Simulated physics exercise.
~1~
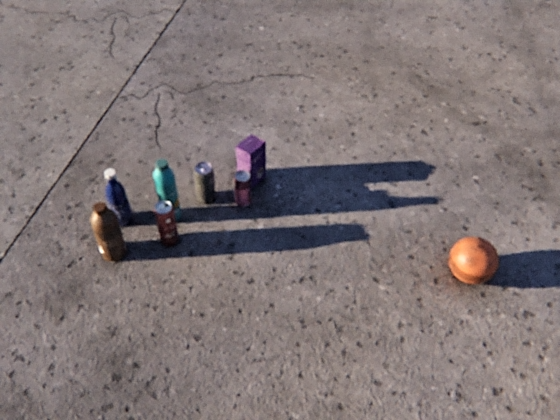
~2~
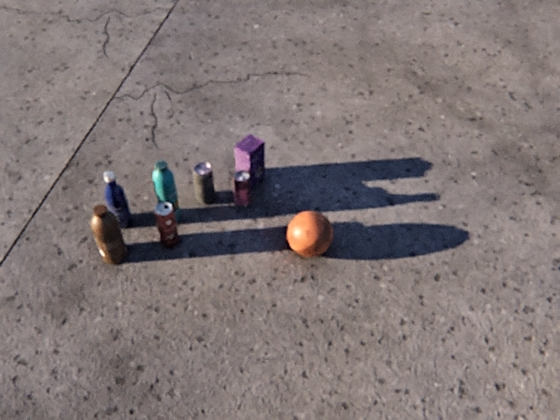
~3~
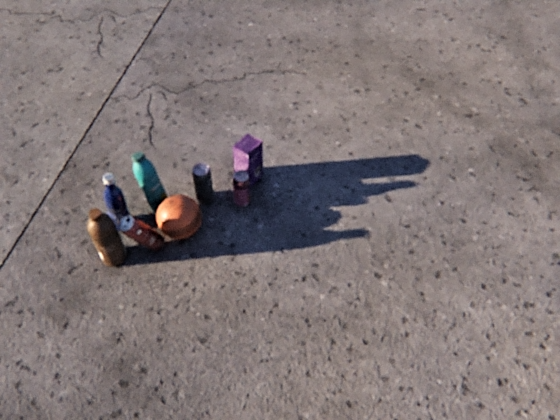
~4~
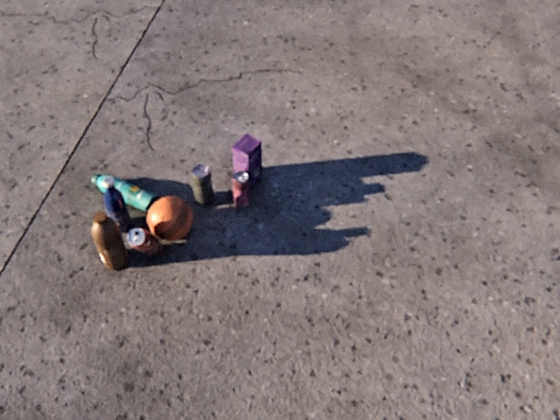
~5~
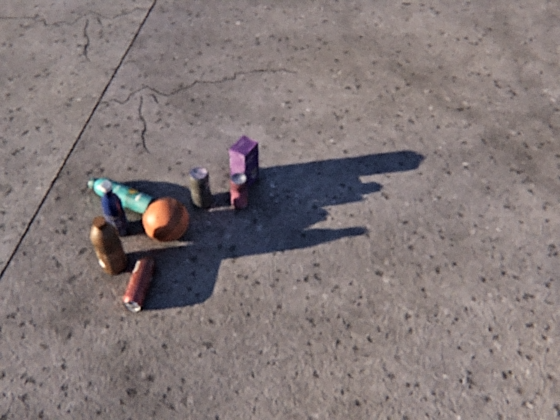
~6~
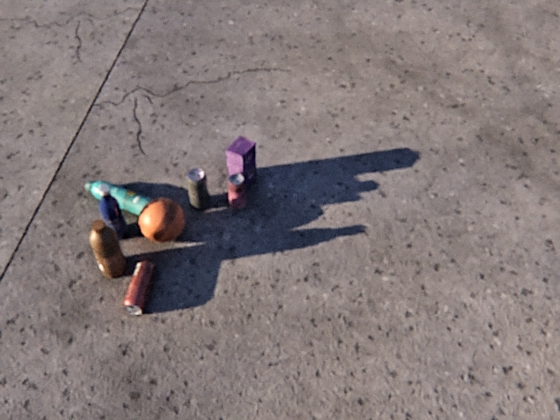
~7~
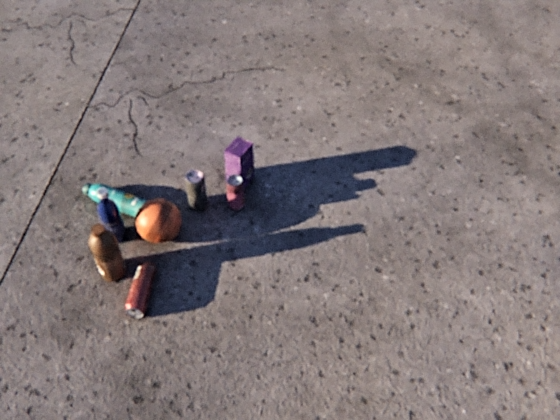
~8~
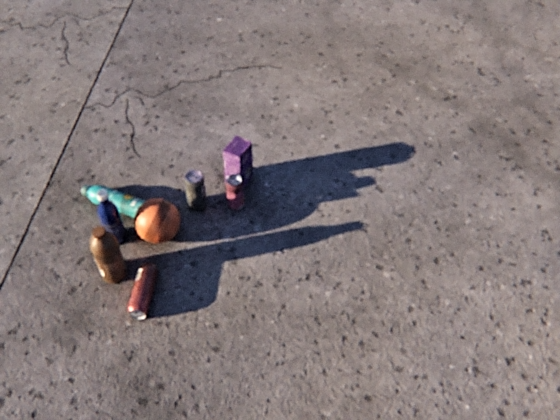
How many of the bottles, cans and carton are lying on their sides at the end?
Two of them are lying on their sides at the end, the turquoise bottle and the red can.
